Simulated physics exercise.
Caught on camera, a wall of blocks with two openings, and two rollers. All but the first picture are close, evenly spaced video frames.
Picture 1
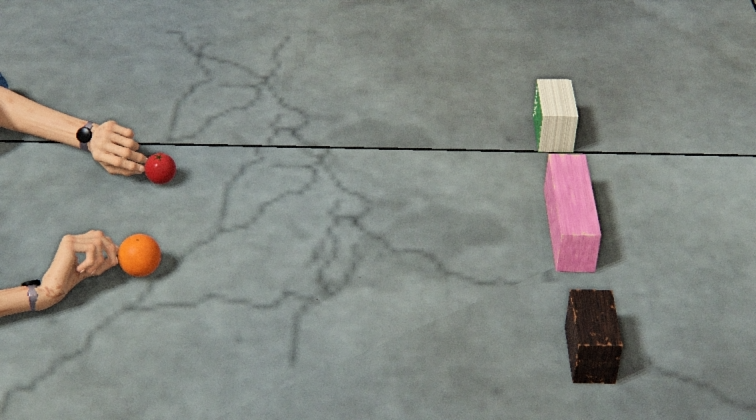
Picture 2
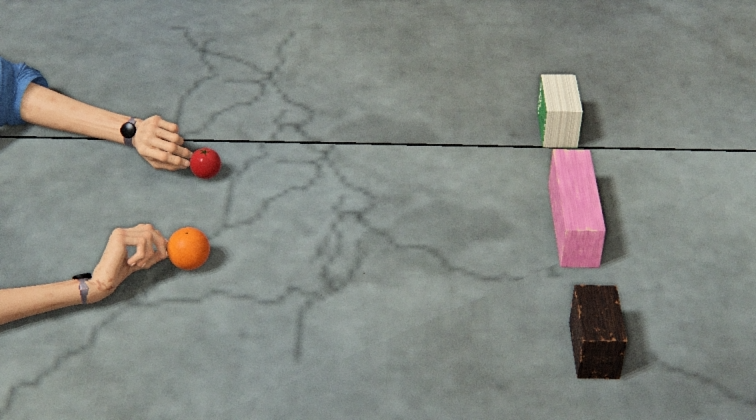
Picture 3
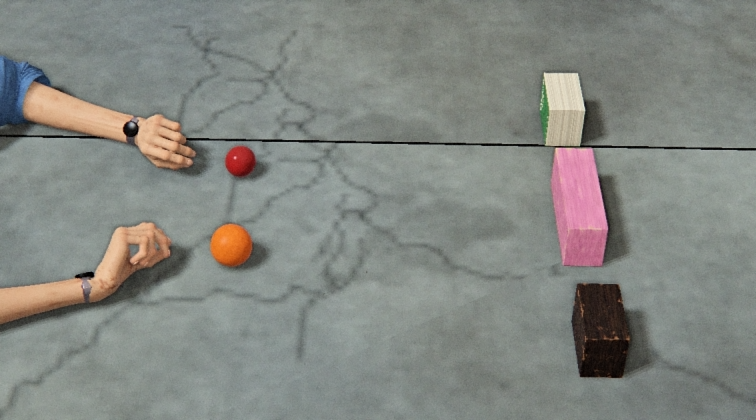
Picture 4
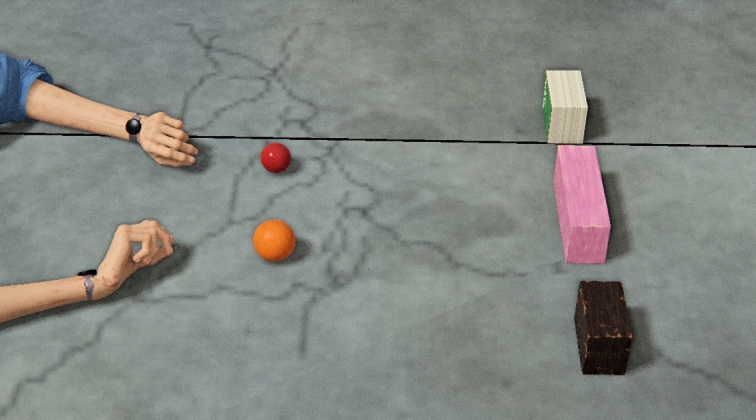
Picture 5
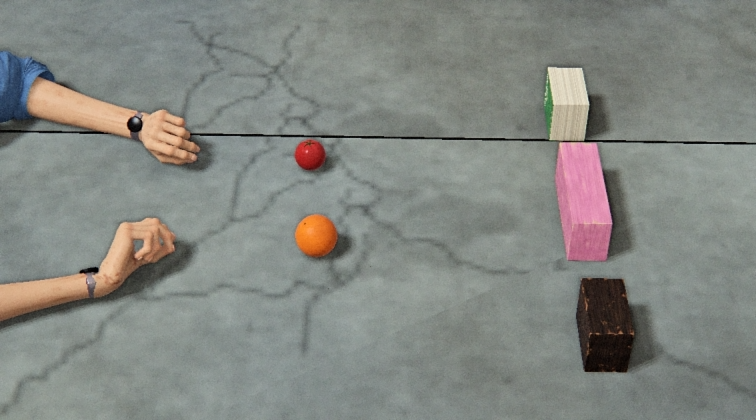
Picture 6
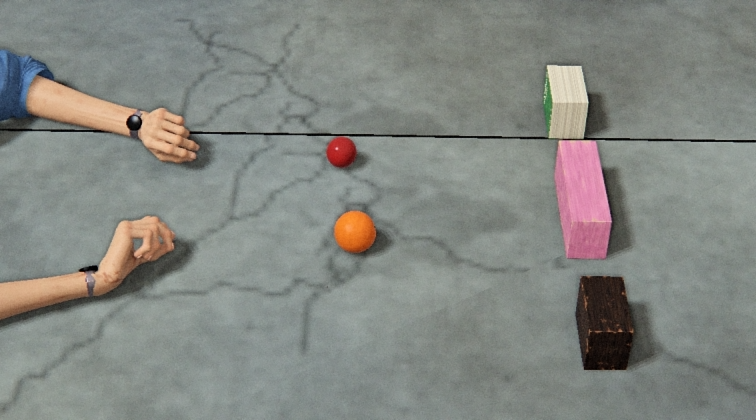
A red ball and an orange ball sit under two hands at the left of a cracked grey floor, seen from above at an angle. At the right stand a white-and-green block at the back, a long pink one in the middle and a black one nearest. The hands release the balls, which roll steadily rightward across the floor, while the view shifts slightly.
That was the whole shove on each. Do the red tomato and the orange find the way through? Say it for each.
The red tomato gets between the blocks; the orange is stopped.
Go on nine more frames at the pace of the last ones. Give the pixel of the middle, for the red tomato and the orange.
The red tomato around (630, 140); the orange around (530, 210).
Then, 0.28 s later than the last frame, red tomato heading on near (491, 148); orange heading on near (537, 221).
Then, 0.78 s later than the last frame, red tomato heading on near (748, 141); orange coming back near (529, 204).
Then, 1.22 s later than the last frame, red tomato heading on; orange moving sideways near (520, 190).
When it is over, the red tomato rolls through; the orange bounces off.
